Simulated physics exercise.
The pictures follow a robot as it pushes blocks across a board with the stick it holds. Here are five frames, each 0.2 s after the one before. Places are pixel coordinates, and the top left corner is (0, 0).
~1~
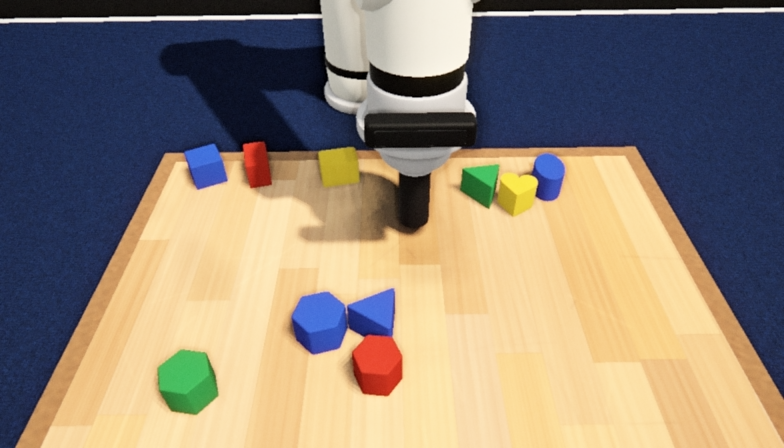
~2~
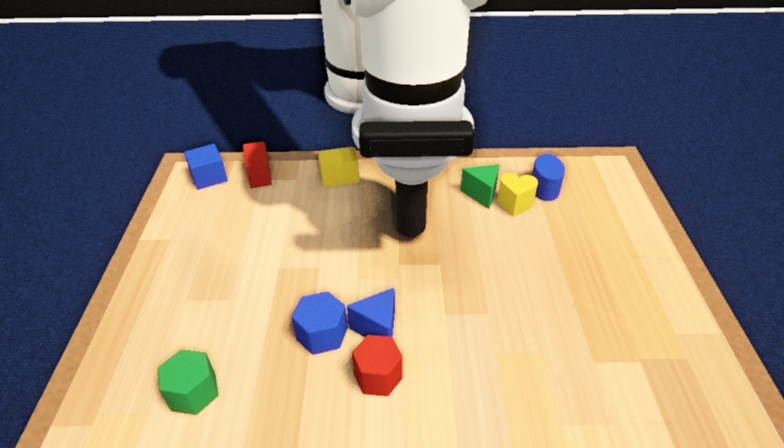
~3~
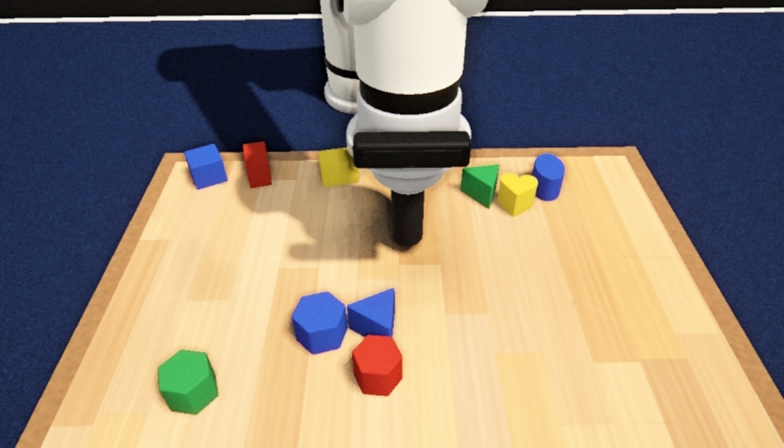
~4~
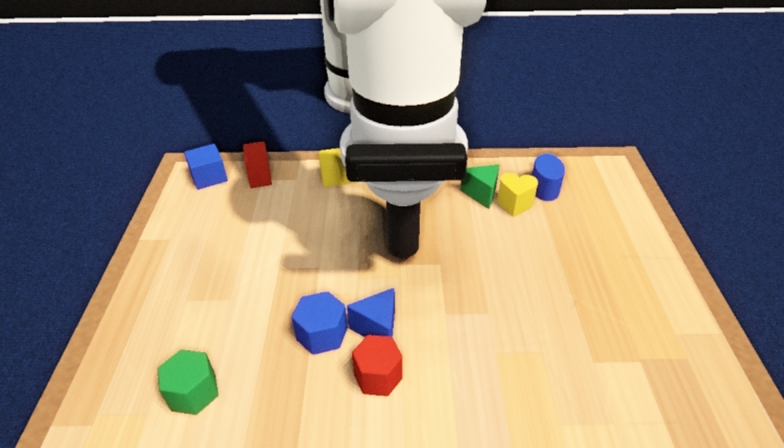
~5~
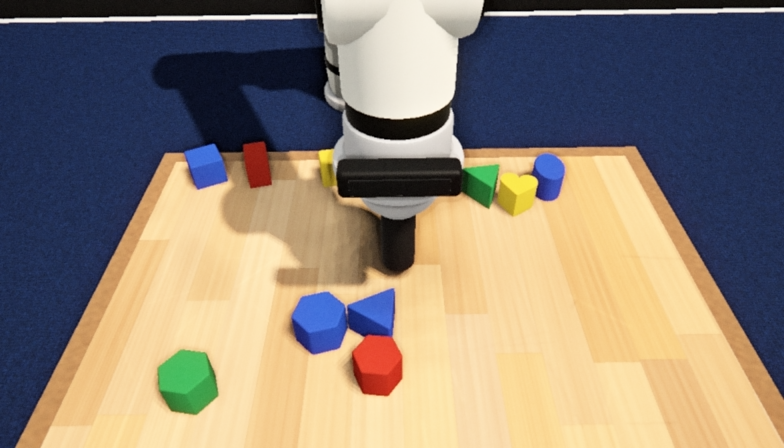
A light wooden board with a brown rim lies on a dark blue surface, seen from above at an angle by a still camera. Blue, red, yellow and green blocks line its far edge, while blue, red and green ones sit nearer. A white robot arm slides its black stick slightly toward the viewer and left, touching no block.
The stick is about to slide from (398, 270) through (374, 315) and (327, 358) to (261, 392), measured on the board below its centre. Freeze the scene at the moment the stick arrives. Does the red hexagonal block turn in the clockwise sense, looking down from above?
Yes, that is what happens.
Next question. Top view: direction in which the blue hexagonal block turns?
Answer: Clockwise.
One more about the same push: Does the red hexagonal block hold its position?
In short: No.
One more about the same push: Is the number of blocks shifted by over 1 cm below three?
It seems not.
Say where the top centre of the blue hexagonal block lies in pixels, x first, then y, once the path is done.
Put as a pixel place, it's (272, 320).
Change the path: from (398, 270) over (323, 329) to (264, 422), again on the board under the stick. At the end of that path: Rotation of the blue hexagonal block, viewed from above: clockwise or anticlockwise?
Looking down, it rotates clockwise.
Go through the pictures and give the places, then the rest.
Lower end of the stick (414, 219), tops of blocks, green hexagonal block (183, 370), blue hexagonal block (318, 310), blue triangular block (377, 306), red hexagonal block (377, 353), in the first picture.
Stick (411, 227), blocks as before, in the second picture.
Stick (407, 236), blocks as before, in the third picture.
Stick (403, 247), blocks as before, in the fourth picture.
Stick (398, 260), green hexagonal block (183, 370), blue hexagonal block (318, 310), blue triangular block (377, 306), red hexagonal block (377, 353), in the fifth picture.
What follows on the original path. One third of the way, stick (373, 306); blue triangular block (376, 320); red hexagonal block (377, 362).
Two thirds of the way, stick (326, 348); blue hexagonal block (285, 320), turned 60° clockwise; blue triangular block (380, 332), turned 20° anticlockwise; red hexagonal block (377, 369), turned 20° clockwise.
At the end, stick (258, 382); green hexagonal block not moved; blue hexagonal block (272, 320), turned 95° clockwise; blue triangular block (380, 332), turned 20° anticlockwise; red hexagonal block (377, 369), turned 20° clockwise.
